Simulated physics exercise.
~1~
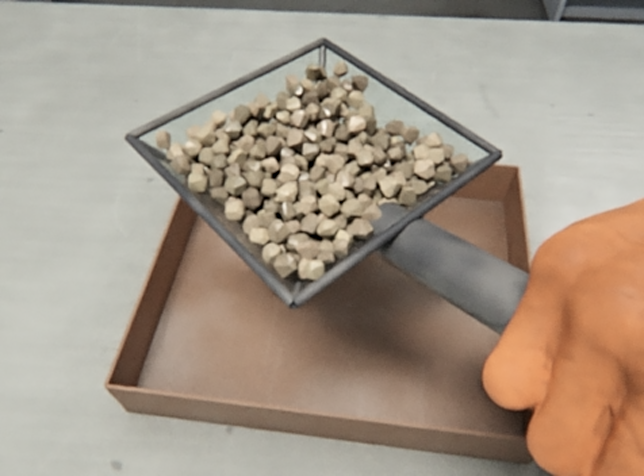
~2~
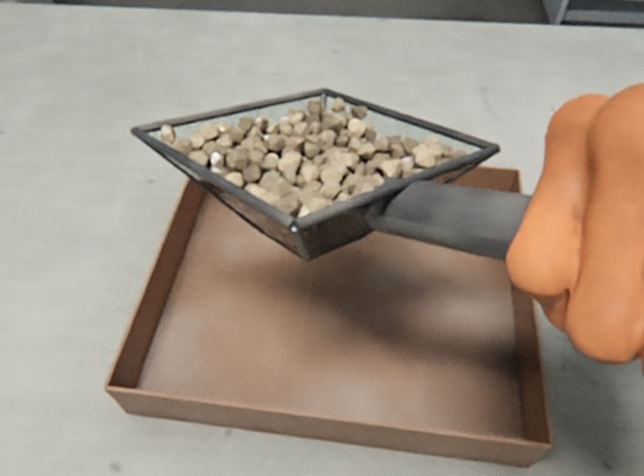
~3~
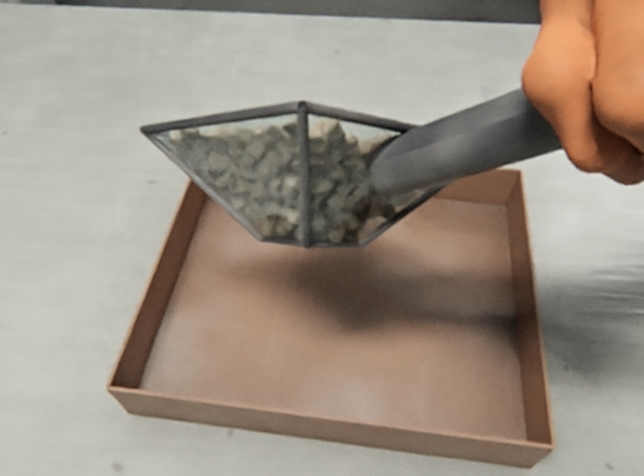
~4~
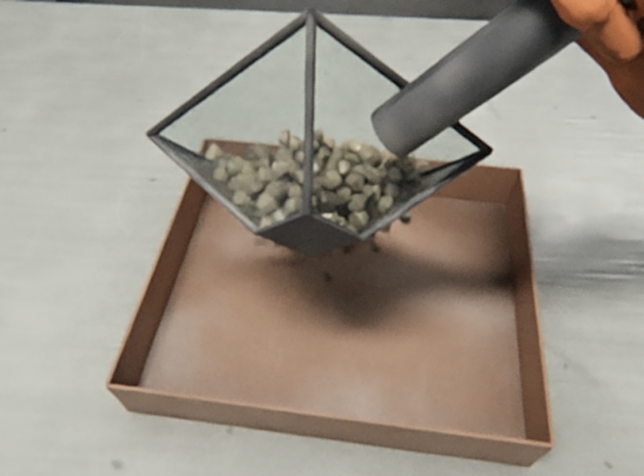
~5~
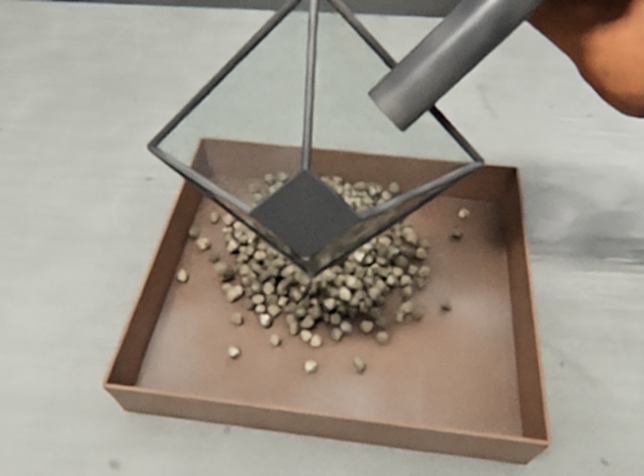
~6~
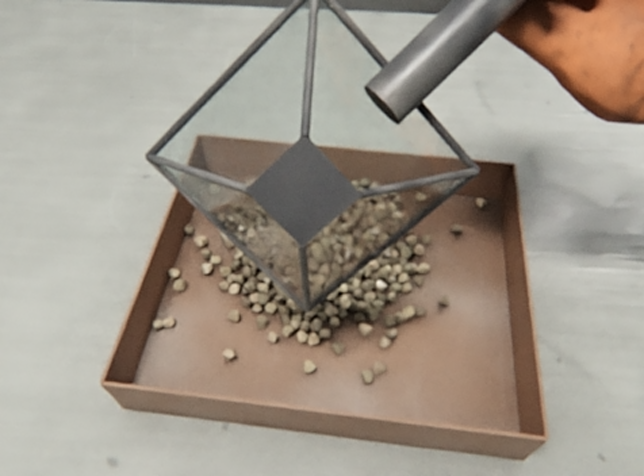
To begin with, an orange hand at the right holds a dark-framed, clear-sided scoop heaped with small tan, gritty pieces above a shallow brown tray. The hand rises as it tips the scoop away, and the pieces stay inside while its open top turns out of view. As the scoop tilts further, the pieces start to slip out behind it toward the tray. They then pour down into a loose heap, with a few scattering around it. Finally, the scoop is tipped past upright and empty, and the pieces lie spread across the middle of the tray, partly seen through its clear sides.
